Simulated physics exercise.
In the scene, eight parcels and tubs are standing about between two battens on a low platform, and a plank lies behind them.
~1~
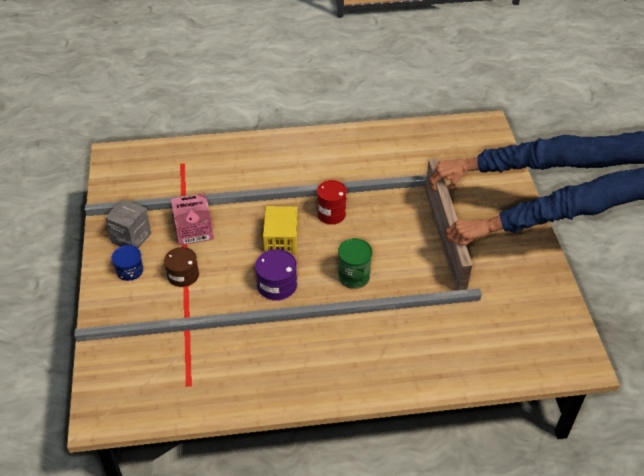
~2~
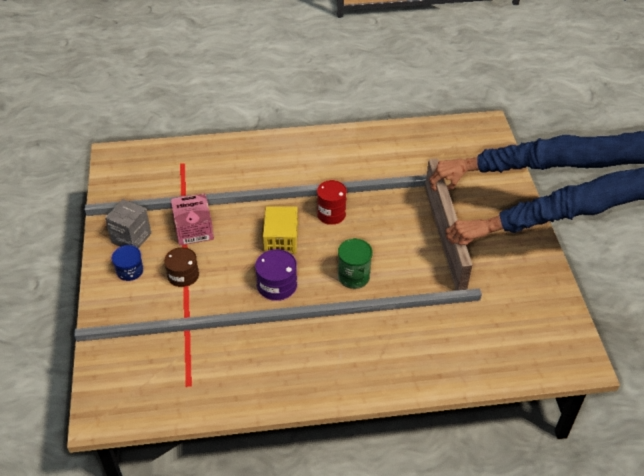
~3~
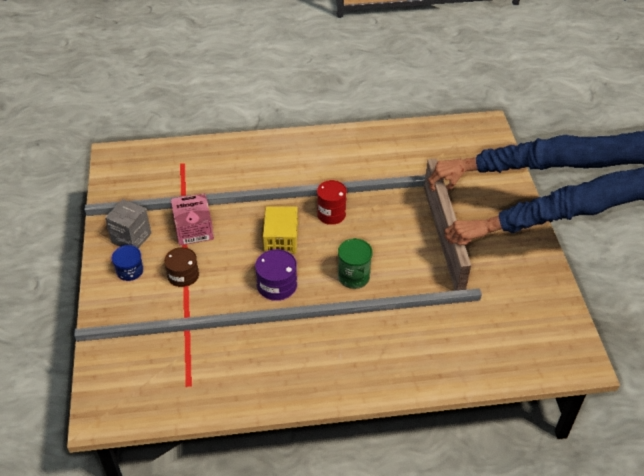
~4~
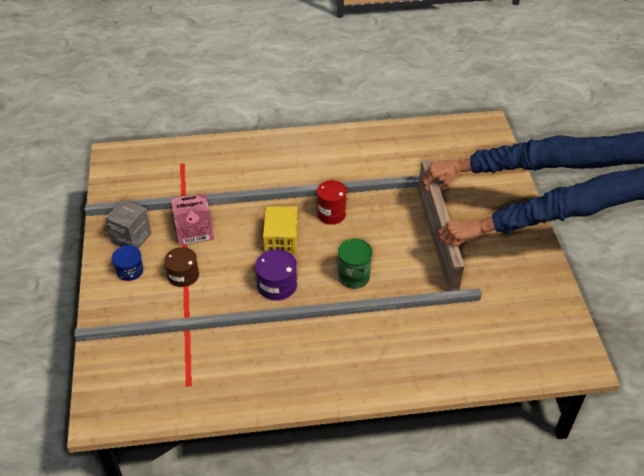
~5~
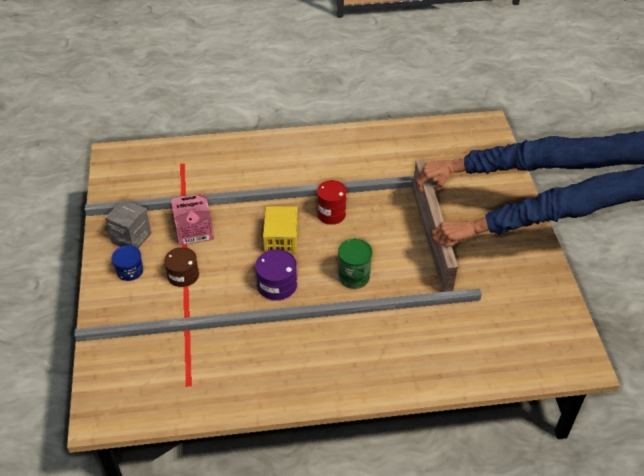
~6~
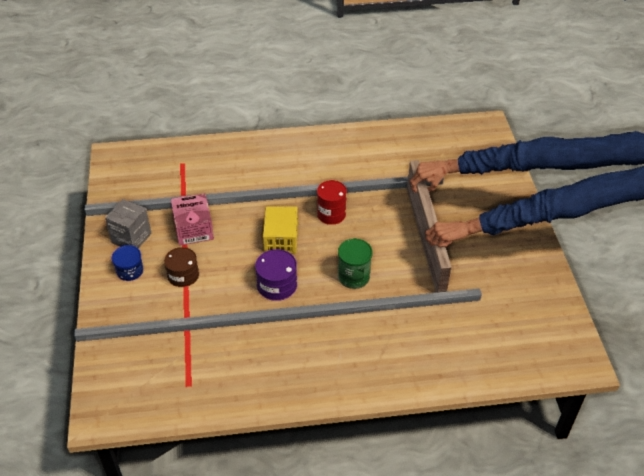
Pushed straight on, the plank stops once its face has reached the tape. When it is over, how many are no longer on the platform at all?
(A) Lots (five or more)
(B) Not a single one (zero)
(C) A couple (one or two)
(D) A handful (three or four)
B.
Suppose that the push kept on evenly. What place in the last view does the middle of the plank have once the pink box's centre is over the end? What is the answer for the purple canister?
Roughly at (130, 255) and roughly at (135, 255).
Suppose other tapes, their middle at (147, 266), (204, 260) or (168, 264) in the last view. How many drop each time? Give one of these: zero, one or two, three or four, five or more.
In the order of the places given: Either one or two; zero; none at all.
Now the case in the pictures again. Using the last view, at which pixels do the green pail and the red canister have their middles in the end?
One is at about (167, 288), the other at about (168, 214).
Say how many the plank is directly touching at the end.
It's touching 3 at the end.
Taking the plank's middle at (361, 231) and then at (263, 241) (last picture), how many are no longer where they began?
At the first place 1, at the second 4.
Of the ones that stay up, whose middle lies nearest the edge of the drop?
Grey box.
Soon after, none off yet; blue pail at rest near (128, 263); grey box at rest near (129, 226); brown canister at rest near (182, 267).
At rest, the number that fall off is zero.
